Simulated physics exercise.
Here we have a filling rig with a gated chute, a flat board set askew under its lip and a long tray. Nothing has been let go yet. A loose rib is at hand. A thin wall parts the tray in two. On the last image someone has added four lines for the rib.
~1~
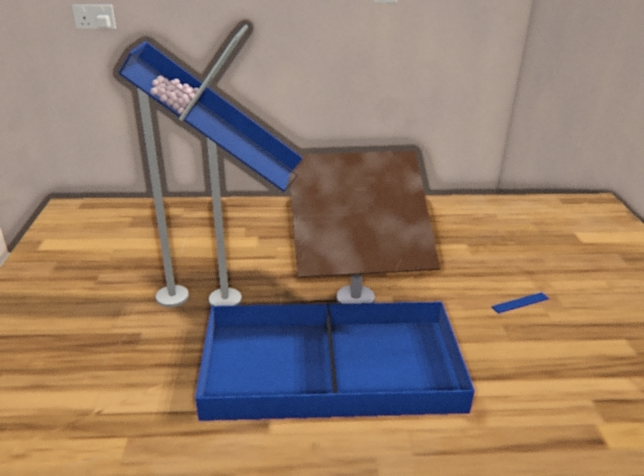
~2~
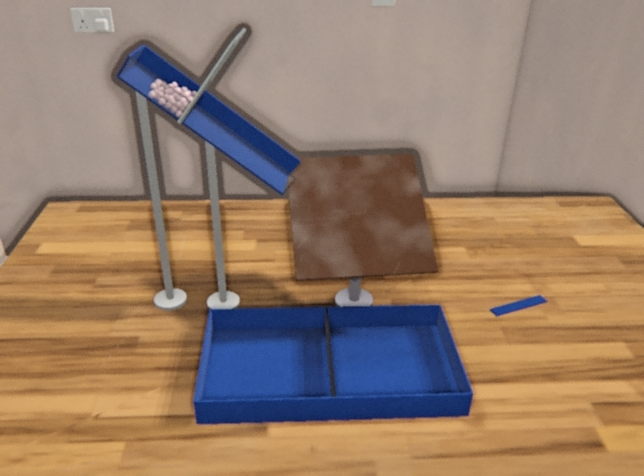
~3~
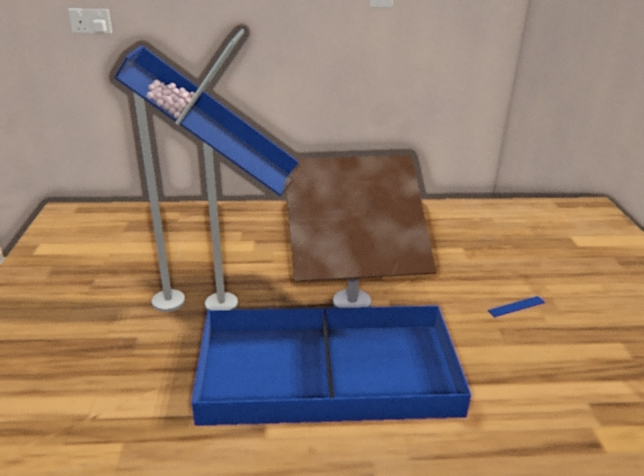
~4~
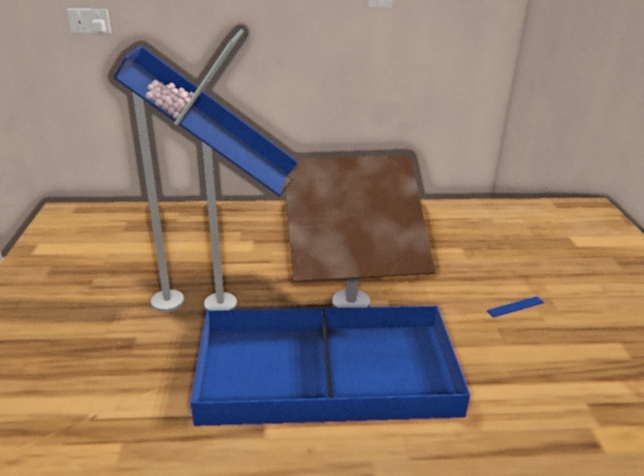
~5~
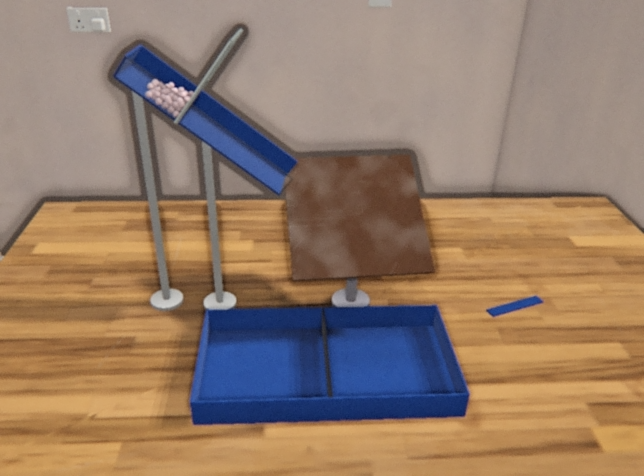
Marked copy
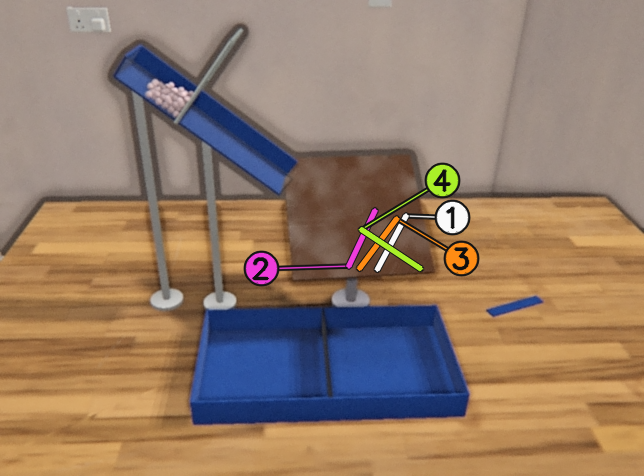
To begin with, a sloping blue chute on two grey stands holds a clump of small pale pink balls behind a grey bar, above a tilted brown board and a divided blue tray. The view shifts very slightly, while the balls, bar, board, tray and loose blue strip stay in place.
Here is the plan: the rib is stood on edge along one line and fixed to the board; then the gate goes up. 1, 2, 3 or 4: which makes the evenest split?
It is 2.
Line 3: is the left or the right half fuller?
More lands on the right.
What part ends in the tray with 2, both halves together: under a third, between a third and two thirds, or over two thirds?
Over two thirds.
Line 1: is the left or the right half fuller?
More lands on the right.
On the marked copy, line 1 from (406, 215) to (377, 269); line 2 from (374, 210) to (348, 266); line 3 from (396, 218) to (359, 268); line 4 from (361, 229) to (420, 268).
For line 1, of what is caught, about a tenth in the left half, almost all in the right.
For line 2, of what is caught, roughly half in the left half, roughly half in the right.
For line 3, of what is caught, about a tenth in the left half, almost all in the right.
For line 4, of what is caught, not one piece in the left half, every piece in the right.
